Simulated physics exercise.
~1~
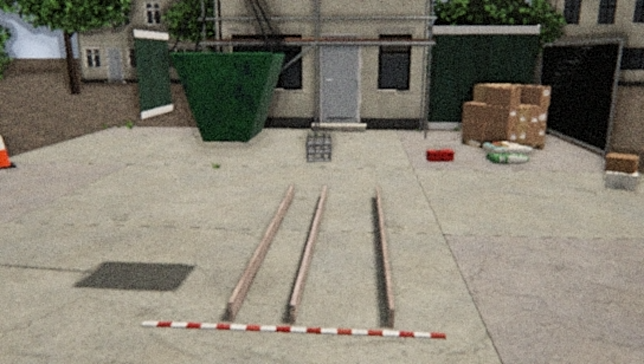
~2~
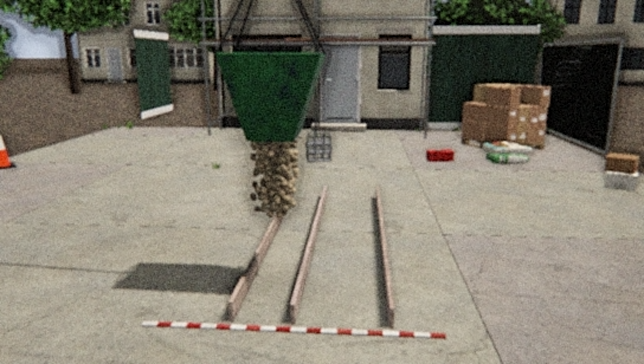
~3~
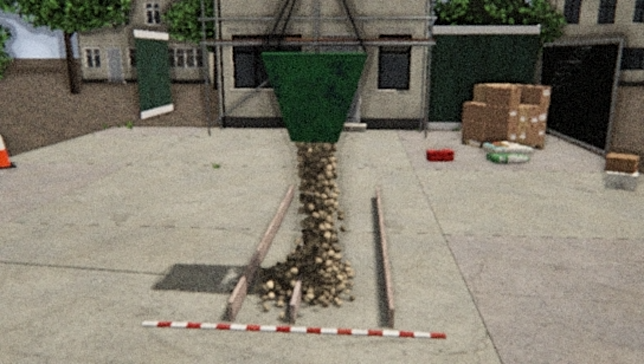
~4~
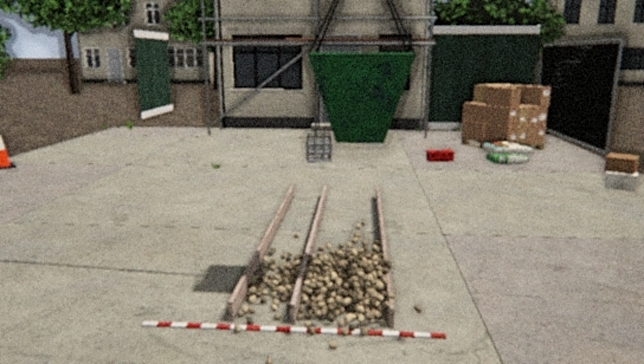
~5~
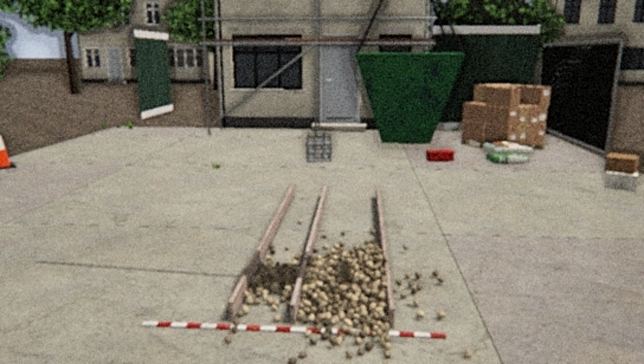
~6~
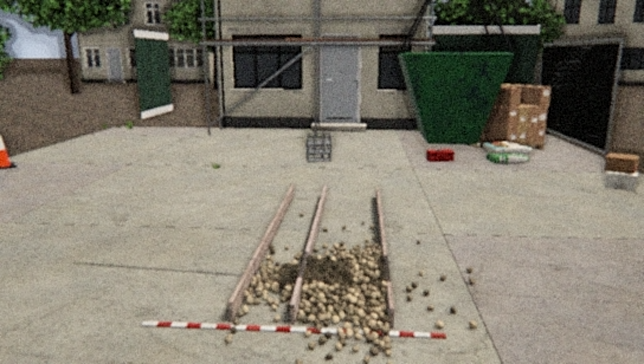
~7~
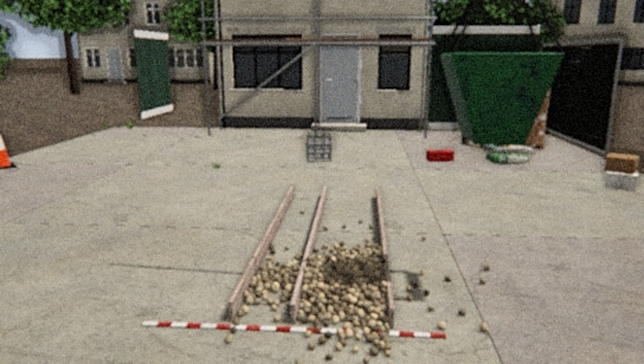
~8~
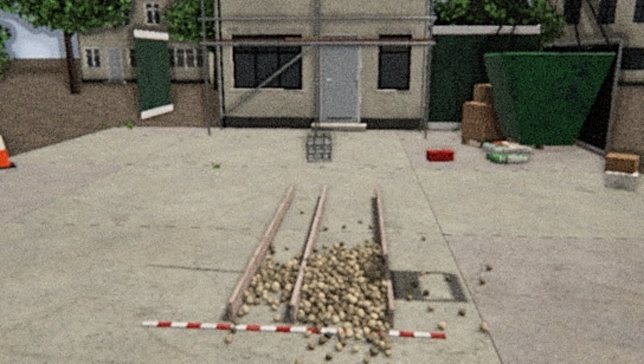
The footage shows a green skip moving steadily to the right above a paved yard, dropping a stream of rounded stones onto planks on the ground; the skip continues right, and the stones settle mostly in the right bay, with fewer in the left and a few scattered beyond.
